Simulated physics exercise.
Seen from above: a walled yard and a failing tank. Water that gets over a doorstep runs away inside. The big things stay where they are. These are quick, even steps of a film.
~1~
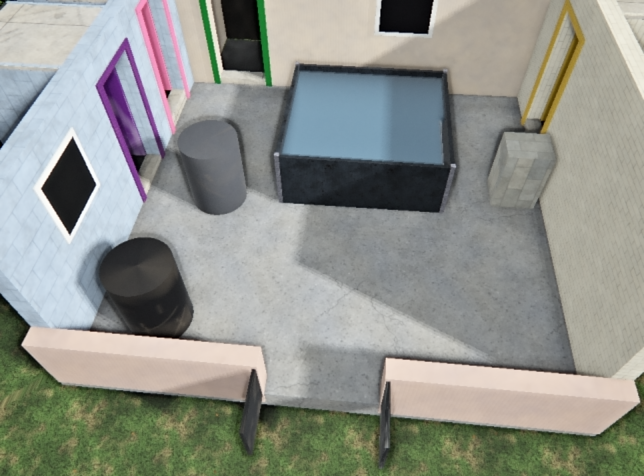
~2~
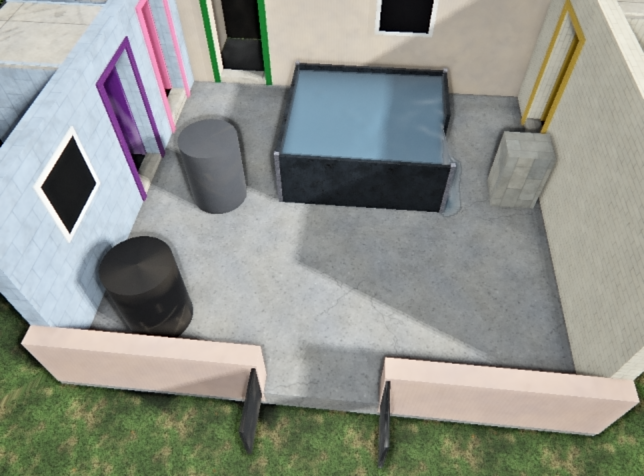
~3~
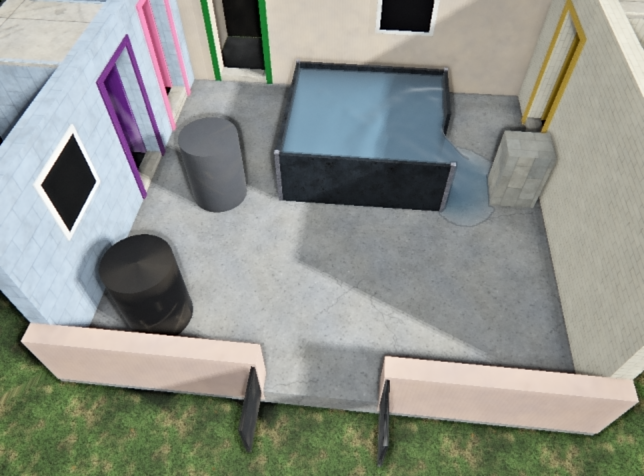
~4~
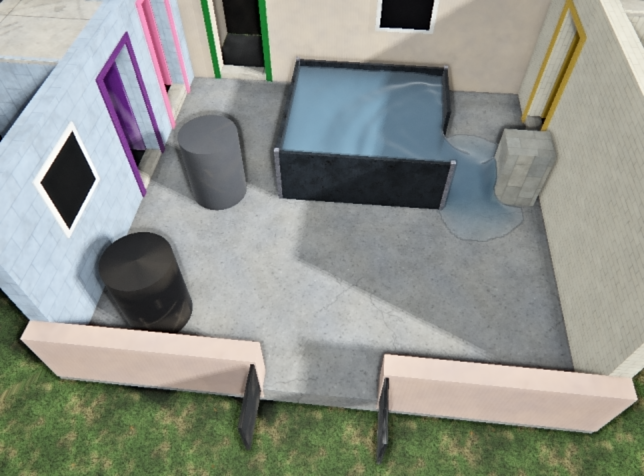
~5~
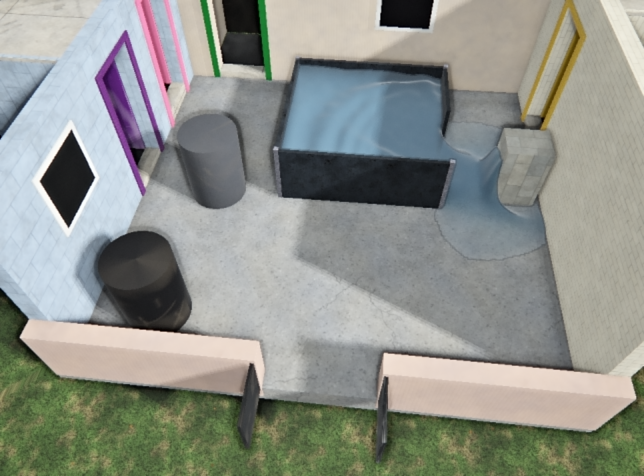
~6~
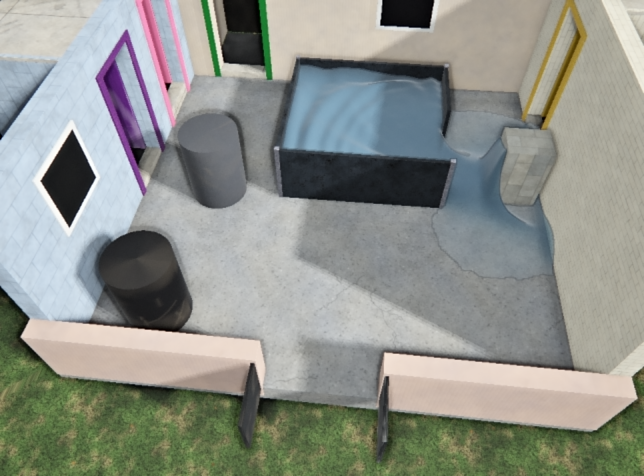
Water in a dark-sided tank stands still, then pours out through a gap on the tank's right side and spreads across the grey yard floor, running around a pale block and along the right wall toward the viewer.
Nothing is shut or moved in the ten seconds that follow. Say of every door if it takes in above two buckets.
In the end: The pink door admits no more than that; the purple door lets in a lot; the yellow door lets in a lot; the green door admits no more than that.
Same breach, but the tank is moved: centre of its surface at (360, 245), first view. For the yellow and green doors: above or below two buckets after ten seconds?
My reading: Yellow takes less; green takes more.
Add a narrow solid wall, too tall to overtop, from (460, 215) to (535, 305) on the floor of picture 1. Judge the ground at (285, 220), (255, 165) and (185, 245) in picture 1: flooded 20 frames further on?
In that order: Clear, clear, clear.
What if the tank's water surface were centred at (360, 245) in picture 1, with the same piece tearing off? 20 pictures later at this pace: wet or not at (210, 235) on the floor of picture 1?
There: No water.
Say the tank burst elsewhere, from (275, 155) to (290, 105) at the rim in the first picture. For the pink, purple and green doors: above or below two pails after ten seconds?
Then: The pink one floods, the purple one floods, the green one takes more.
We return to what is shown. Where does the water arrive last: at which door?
It is the purple-painted one.
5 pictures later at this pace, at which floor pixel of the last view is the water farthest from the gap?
Close to (571, 398).
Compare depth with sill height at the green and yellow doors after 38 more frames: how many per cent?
About 60 and 110 per cent.
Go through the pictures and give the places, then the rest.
In the first frame, the tank at (367, 115) is whole and still.
In the second frame, the front is at (445, 214), out from the gap at (441, 171).
In the third frame, water pours out at (441, 171) and has run to (485, 162).
In the fourth frame, water pours out at (440, 170) and has run to a hidden place.
In the fifth frame, water pours out at (440, 169) and has run to (544, 239).
In the sixth frame, water pours out at (441, 168) and has run to (550, 269).
A moment on, water covers 25 % of the floor; the pink door not reached, the purple door not reached, the yellow door over two buckets in, the green door not reached.
Next, water covers 35 % of the floor; the pink door not reached, the purple door not reached, the yellow door far over two buckets in, the green door not reached.
Then, water covers 65 % of the floor; the pink door wet at the sill, nothing in, the purple door not reached, the yellow door far over two buckets in, the green door wet at the sill, nothing in.
Later, water covers 90 % of the floor; the pink door under two buckets in, the purple door over two buckets in, the yellow door far over two buckets in, the green door wet at the sill, nothing in.
In the end, water covers 100 % of the floor; the pink door under two buckets in, the purple door far over two buckets in, the yellow door far over two buckets in, the green door under two buckets in.
